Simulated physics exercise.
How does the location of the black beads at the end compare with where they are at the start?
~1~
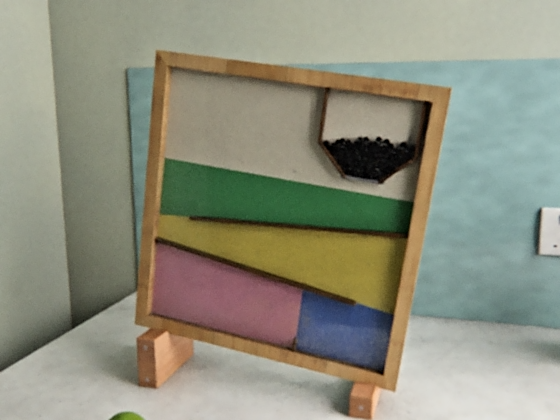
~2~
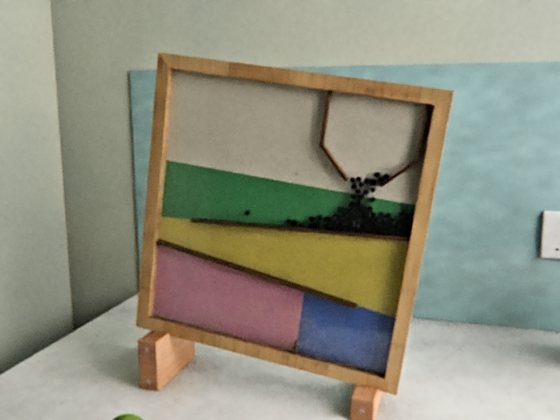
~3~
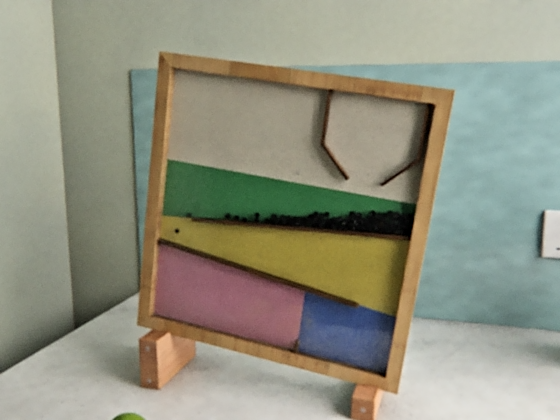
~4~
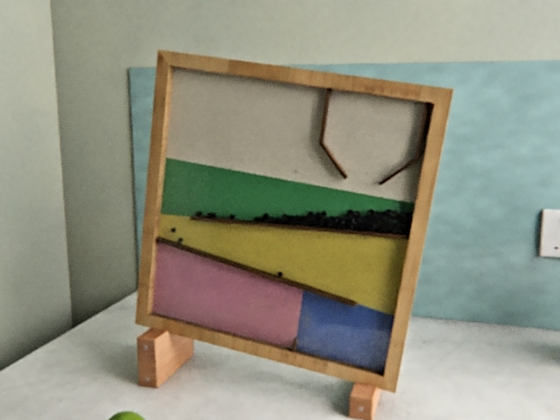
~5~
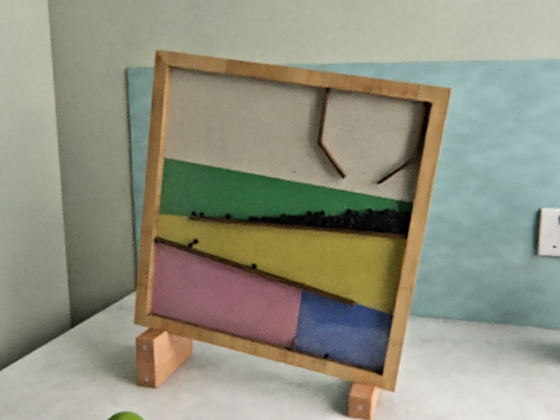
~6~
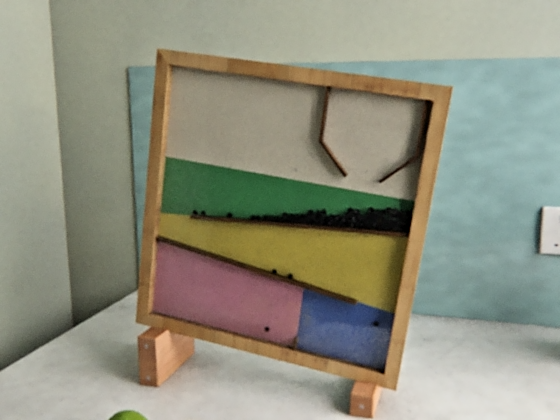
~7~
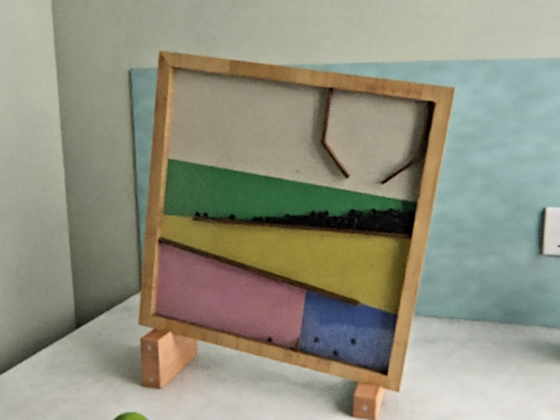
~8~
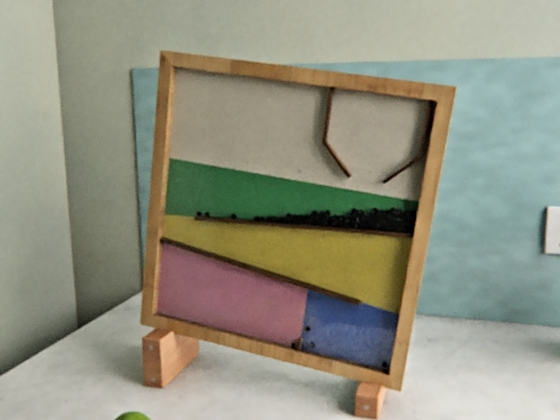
At the start the beads are gathered in the hopper at the upper right of the box. By the end they are lower and spread further left, mostly along the ledge in the green section, with a few at the bottom in the blue section.
